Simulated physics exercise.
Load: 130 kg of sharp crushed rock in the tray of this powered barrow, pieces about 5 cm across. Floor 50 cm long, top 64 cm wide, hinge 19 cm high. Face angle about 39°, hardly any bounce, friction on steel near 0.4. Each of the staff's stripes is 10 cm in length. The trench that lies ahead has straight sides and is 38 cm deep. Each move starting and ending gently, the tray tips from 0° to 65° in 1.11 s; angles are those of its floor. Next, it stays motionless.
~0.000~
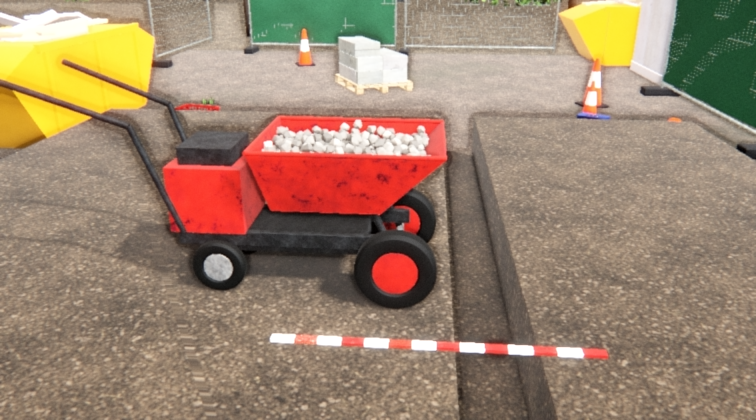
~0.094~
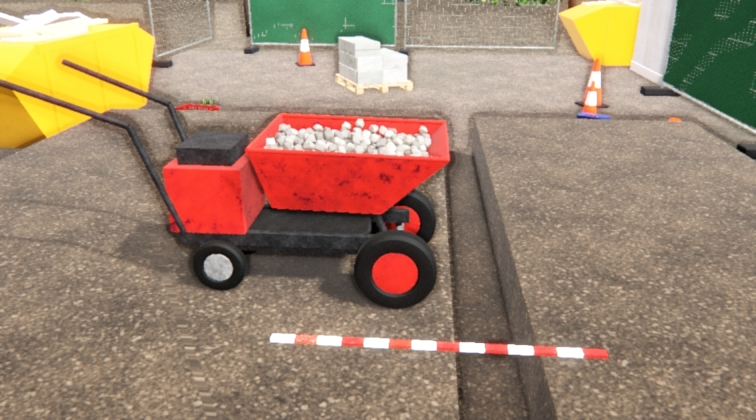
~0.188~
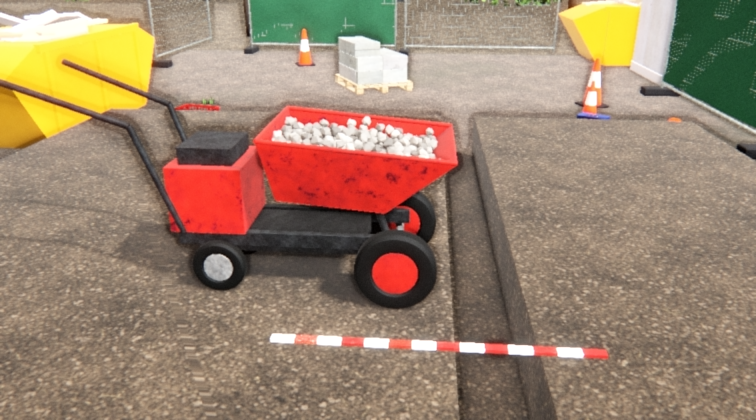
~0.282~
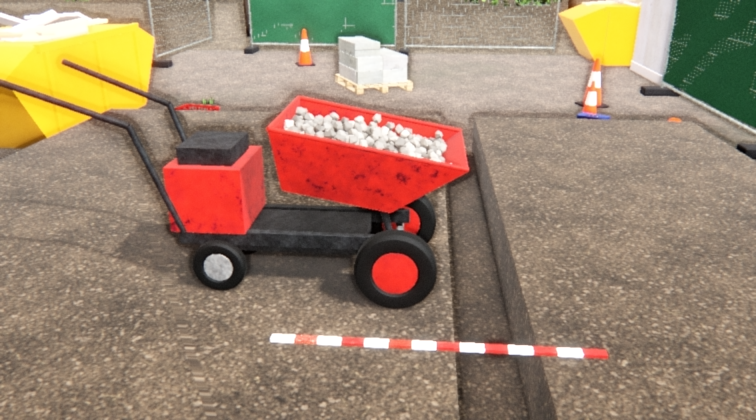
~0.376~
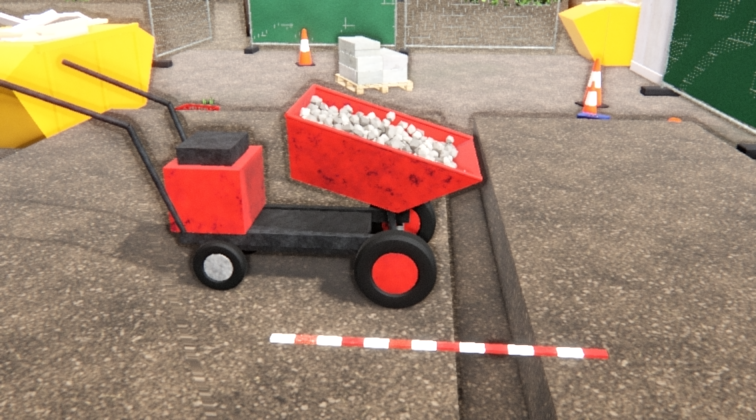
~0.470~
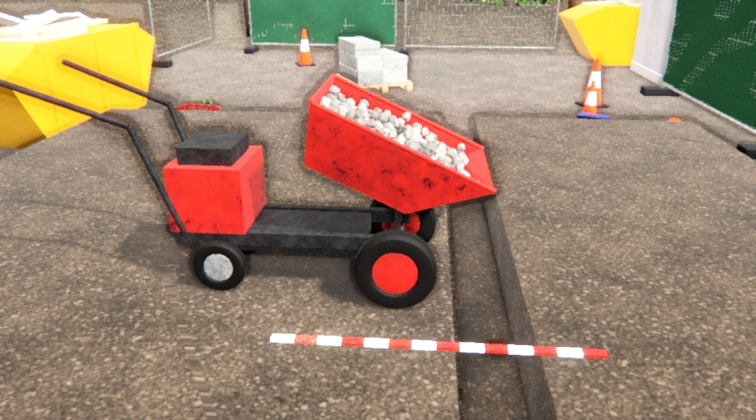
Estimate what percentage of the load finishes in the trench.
Roughly 34 percent.
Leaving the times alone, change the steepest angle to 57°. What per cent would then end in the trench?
Share in trench: Approx. 15%.
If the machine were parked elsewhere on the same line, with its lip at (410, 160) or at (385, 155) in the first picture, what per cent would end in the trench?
Estimates: 60 % then 85 %.
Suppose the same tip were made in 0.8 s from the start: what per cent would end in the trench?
30 per cent.
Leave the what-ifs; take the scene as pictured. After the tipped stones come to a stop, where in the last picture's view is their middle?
The resting stones are centred at roughly (545, 280).
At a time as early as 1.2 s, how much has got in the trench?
Something like 0 in a hundred.
After 0.8 s the floor is at 55°; 100 % in the tray; the foremost stones are at (508, 216).
After 1.2 s the floor is at 65°; 81 % in the tray, 1 % in the trench, 18 % past the trench; the foremost stones are at (581, 280).
After 1.6 s the floor is at 65°; 40 % in the tray, 1 % in the trench, 59 % past the trench; the foremost stones are at (662, 281).
After 3.5 s the floor is at 65°; 5 % in the tray, 34 % in the trench, 61 % past the trench; the foremost stones are at (697, 277).
